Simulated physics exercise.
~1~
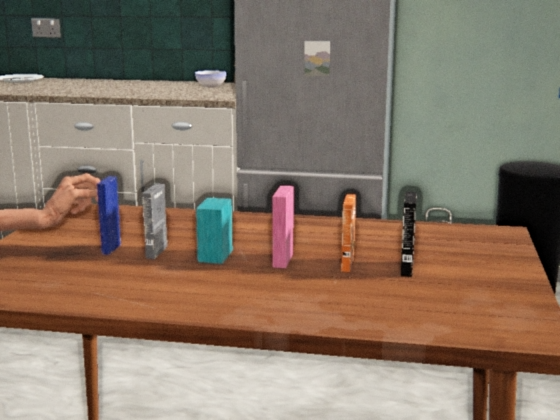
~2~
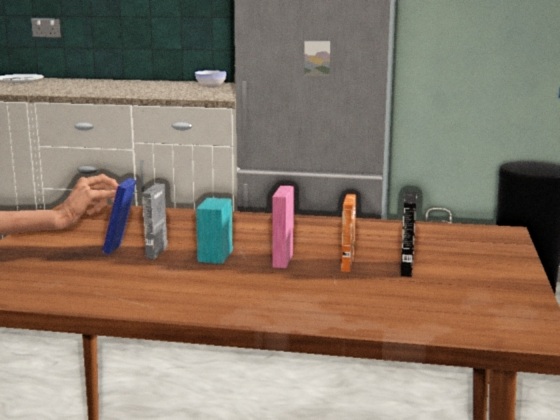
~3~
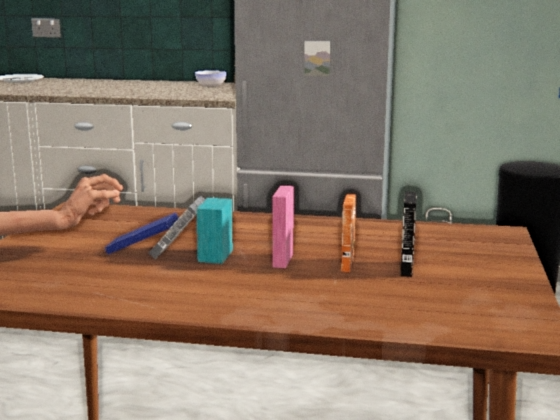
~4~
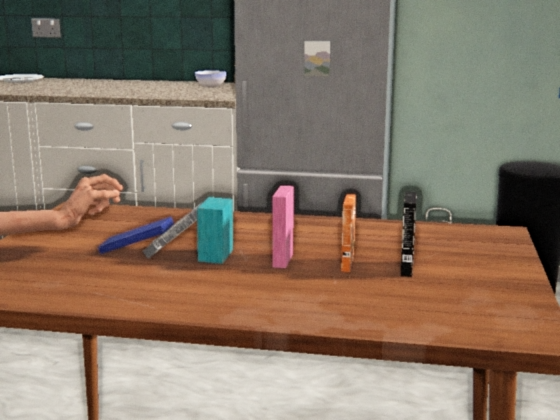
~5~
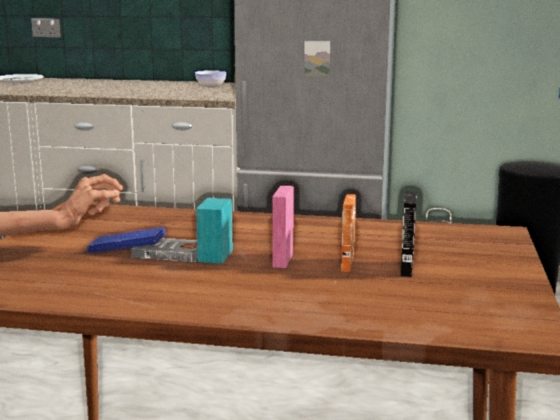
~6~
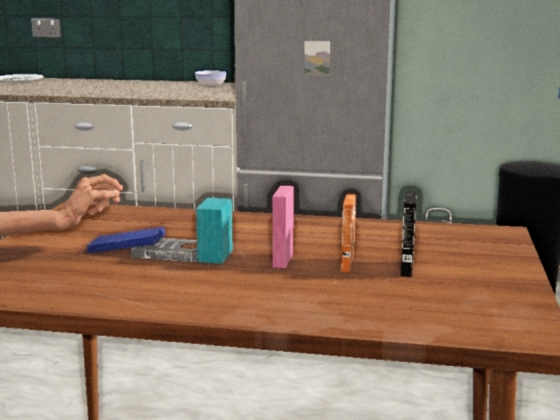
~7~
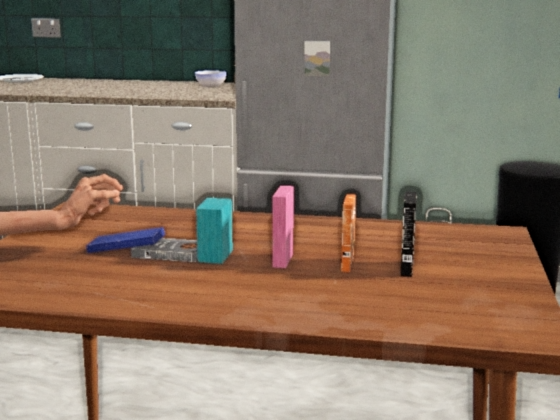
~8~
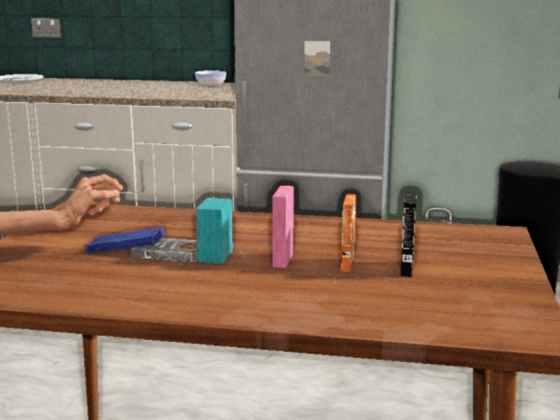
A hand reaches in from the left to the top of a blue block, the first in a spaced row on a wooden kitchen table, seen from the front by a still camera. To its right stand a grey packet, a turquoise block, a pink block, an orange packet and a black packet. The hand tips the blue block rightward, and it falls against the grey packet. The grey packet leans into the turquoise block, then slides down flat at its foot, while the blue block settles low beside it. The turquoise block and everything beyond stay upright.
